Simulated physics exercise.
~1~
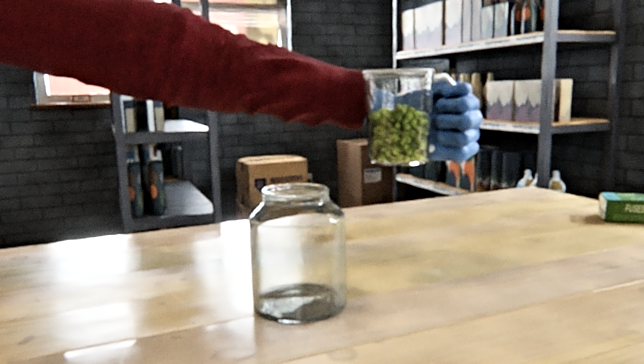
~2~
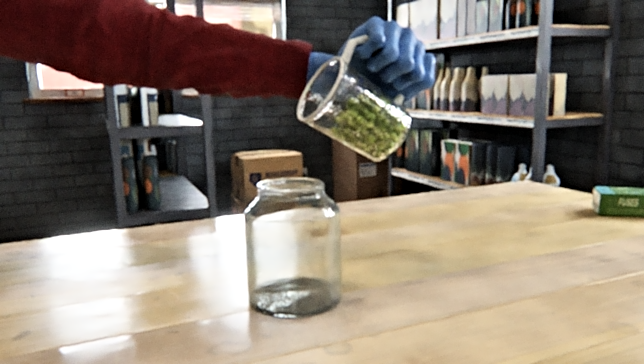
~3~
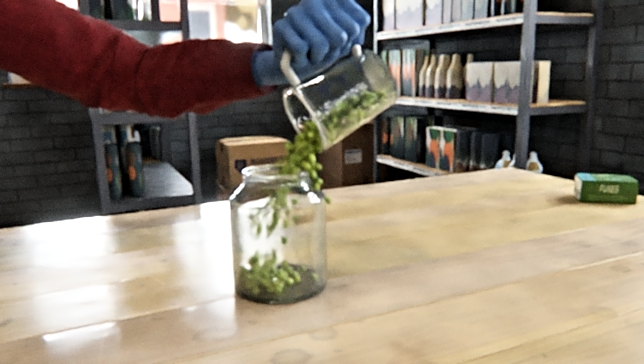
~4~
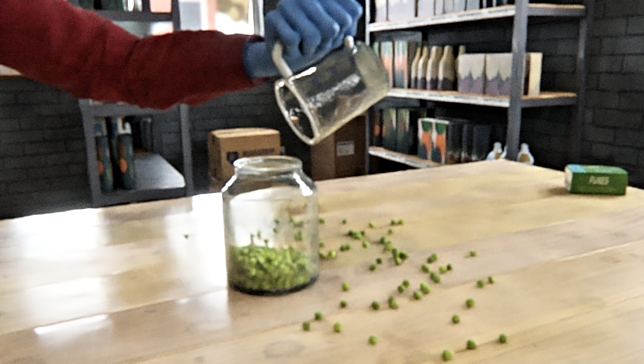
An arm in a dark red sleeve and blue glove holds a clear measuring cup of small green peas above a pale wooden table, seen from across the tabletop. An open glass jar stands below, with a small green box at the right edge and shelves and cardboard boxes against a dark brick wall behind. The hand tips the cup leftward over the jar as the view drifts slightly right. Peas tumble from the rim into the jar, and some miss it. Finally the tilted cup looks nearly empty, most peas lie in the jar, and others are scattered across the table to its right.
